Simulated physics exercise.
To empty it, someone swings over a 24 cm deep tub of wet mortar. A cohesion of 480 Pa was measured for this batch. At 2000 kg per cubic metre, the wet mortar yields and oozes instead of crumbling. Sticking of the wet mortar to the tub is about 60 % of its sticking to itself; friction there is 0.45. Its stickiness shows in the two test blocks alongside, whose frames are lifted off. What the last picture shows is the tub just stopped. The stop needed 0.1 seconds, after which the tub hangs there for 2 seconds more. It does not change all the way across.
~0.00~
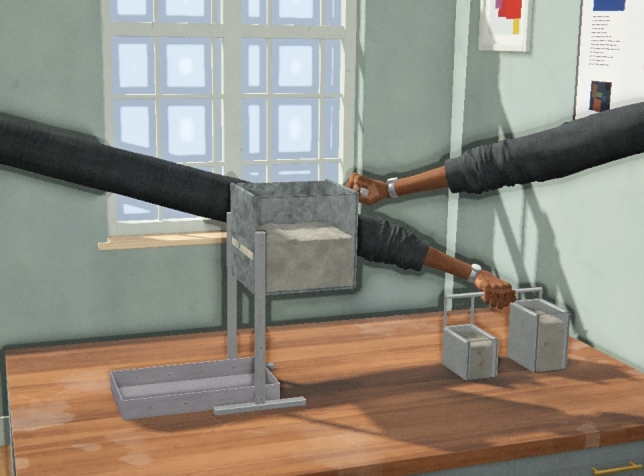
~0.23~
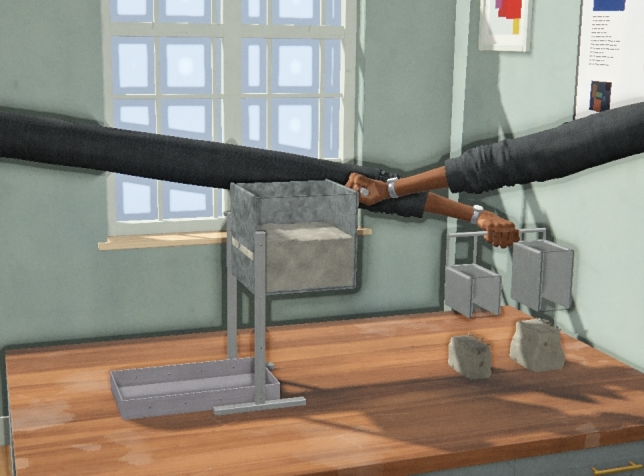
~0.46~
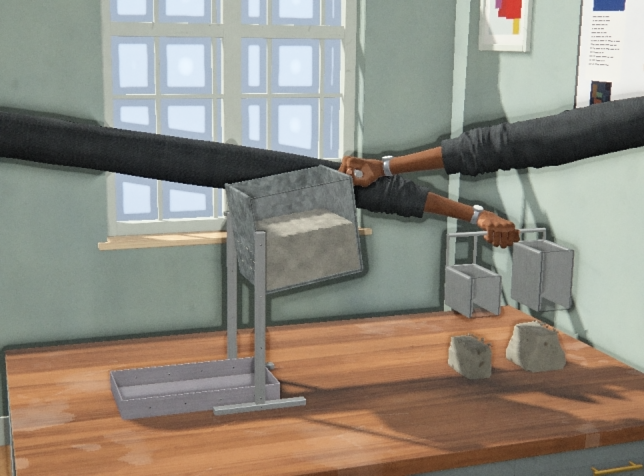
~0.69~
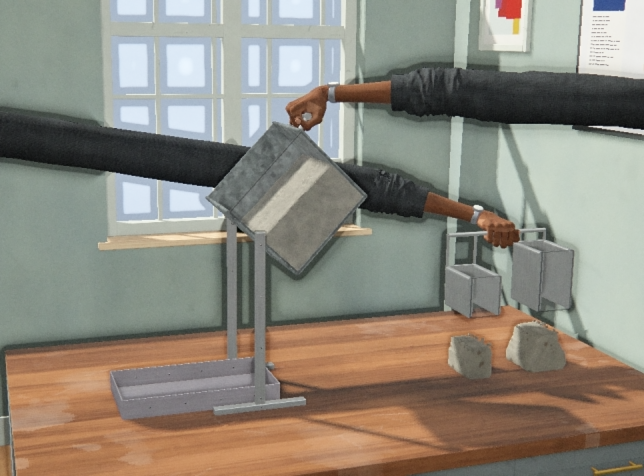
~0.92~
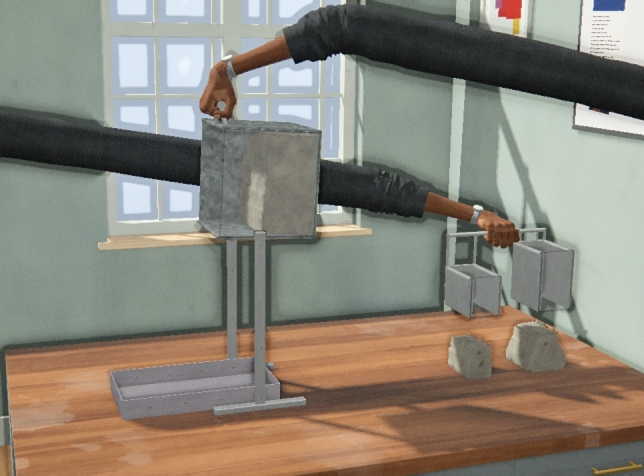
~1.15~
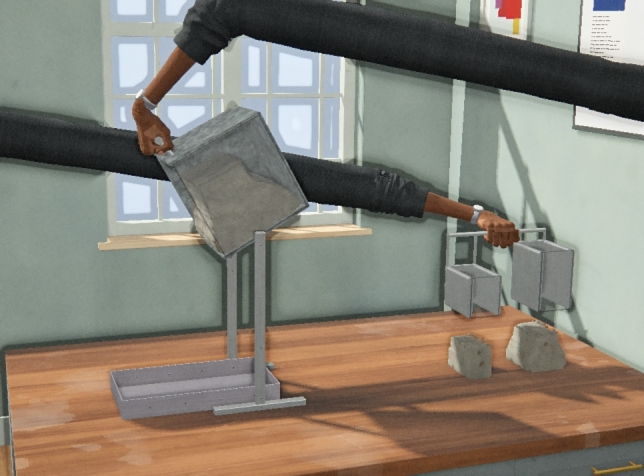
Wooden bench by a window, one hand lifting box moulds off two mortar blocks, then another swinging a mortar tub over leftward.
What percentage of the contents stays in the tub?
Near 0 %.
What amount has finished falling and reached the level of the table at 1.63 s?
About 80 %.
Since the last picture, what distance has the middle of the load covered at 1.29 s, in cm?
About 15 cm.
After 1.29 s, the tub is at 119 degrees and holds 40 %.
After 1.46 s, the tub is at 119 degrees and holds 9 %.
After 1.63 s, the tub is at 119 degrees and holds 0 %.
After 1.80 s, the tub is at 119 degrees and holds 0 %.
After 3.15 s, at the end, the tub is at 119 degrees and holds 0 %.
